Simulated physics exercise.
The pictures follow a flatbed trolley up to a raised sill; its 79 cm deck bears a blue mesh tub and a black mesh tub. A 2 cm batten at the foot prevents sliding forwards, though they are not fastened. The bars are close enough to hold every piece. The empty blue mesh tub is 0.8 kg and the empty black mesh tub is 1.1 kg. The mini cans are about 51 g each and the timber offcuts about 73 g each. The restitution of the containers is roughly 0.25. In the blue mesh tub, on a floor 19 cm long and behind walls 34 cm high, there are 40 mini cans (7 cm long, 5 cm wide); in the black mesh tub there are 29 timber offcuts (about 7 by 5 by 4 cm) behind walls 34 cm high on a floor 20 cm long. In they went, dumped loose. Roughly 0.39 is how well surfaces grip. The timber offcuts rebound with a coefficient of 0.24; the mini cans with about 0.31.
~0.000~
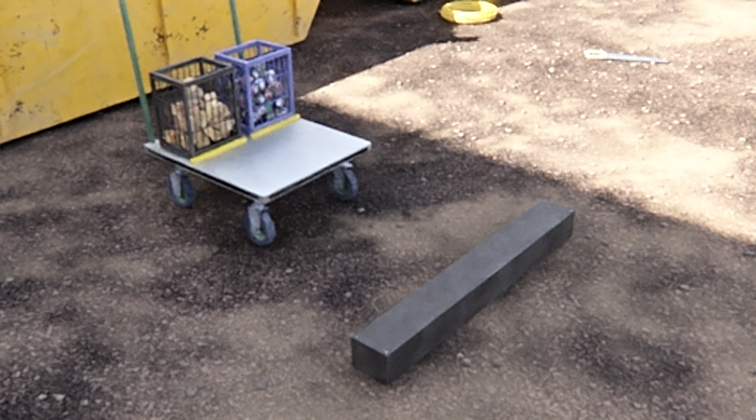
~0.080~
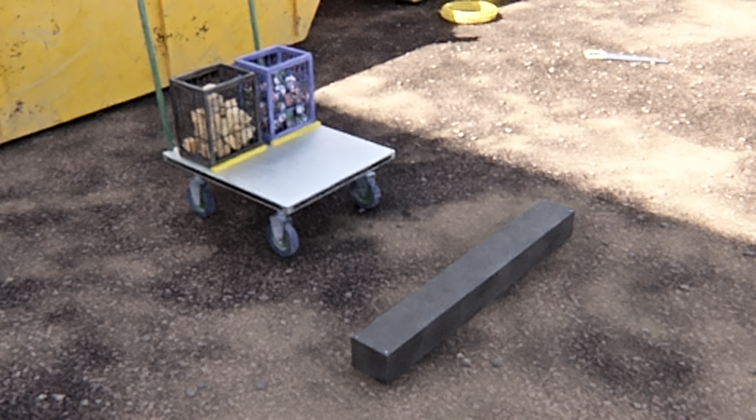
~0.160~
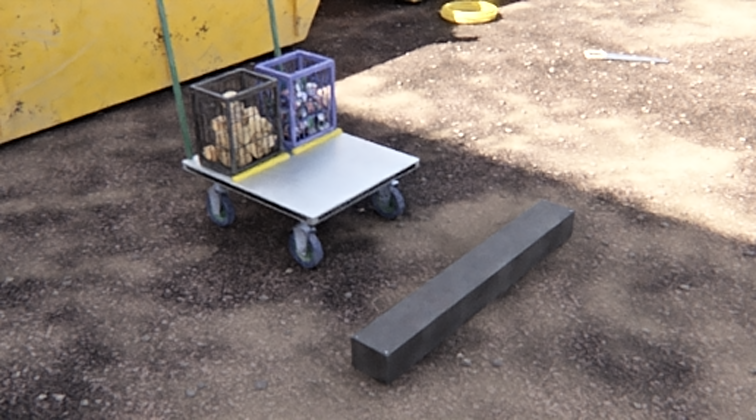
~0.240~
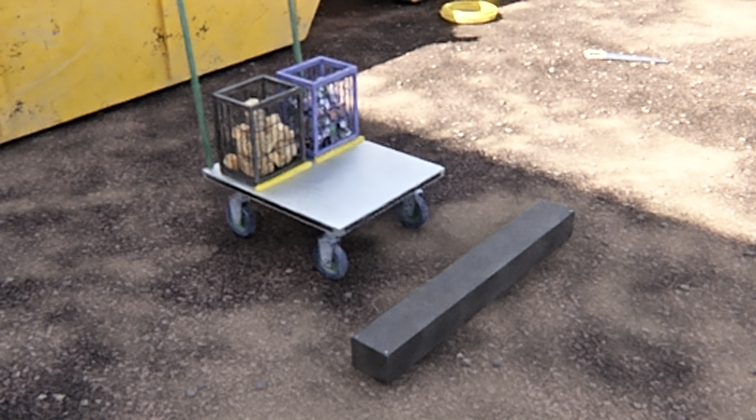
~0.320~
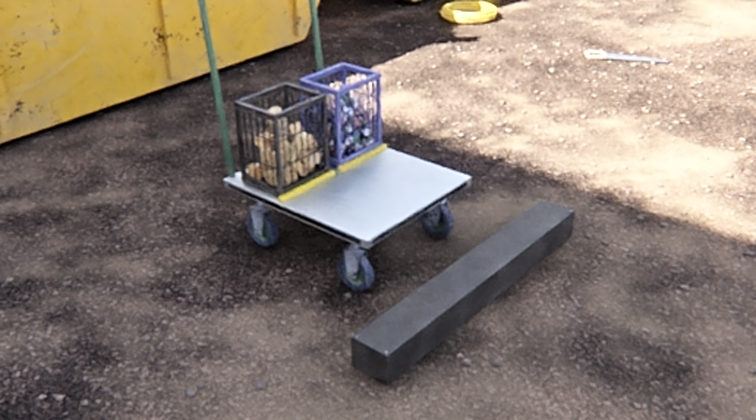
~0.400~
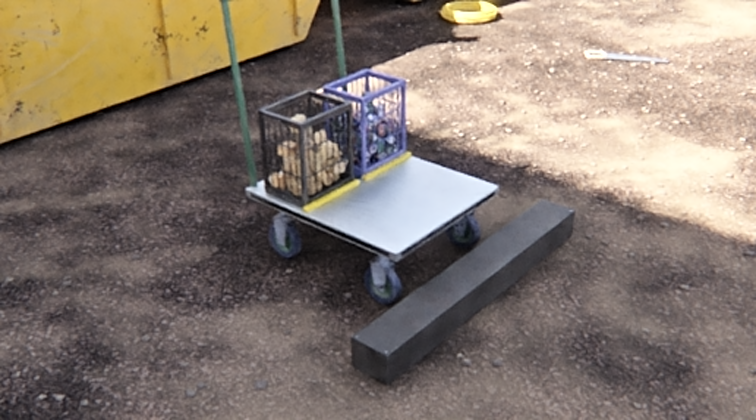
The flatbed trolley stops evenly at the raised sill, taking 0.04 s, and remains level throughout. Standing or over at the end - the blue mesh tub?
Oh, over it goes.
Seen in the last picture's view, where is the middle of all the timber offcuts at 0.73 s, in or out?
In the last picture they centre on about (343, 166).
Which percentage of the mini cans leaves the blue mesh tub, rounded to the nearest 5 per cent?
Close to 20 in a hundred of them.
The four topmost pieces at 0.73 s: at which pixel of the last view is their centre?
Centred close to (392, 124).
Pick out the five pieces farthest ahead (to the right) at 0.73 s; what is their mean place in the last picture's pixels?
They're centred near (422, 134).
After 0.43 s, the stop begins.
After 0.55 s, the blue mesh tub leans 21° with 0 of 40 out and the black mesh tub leans 18° with 0 of 29 out.
After 0.73 s, the blue mesh tub leans 42° with 0 of 40 out and the black mesh tub leans 30° with 0 of 29 out.
After 1.03 s, the blue mesh tub is down with 0 of 40 out and the black mesh tub leans 11° with 0 of 29 out.
When it is over (at 1.79 s), the blue mesh tub is down with 8 of 40 out and the black mesh tub is upright with 0 of 29 out. Greatest lean of the blue mesh tub, 94°.
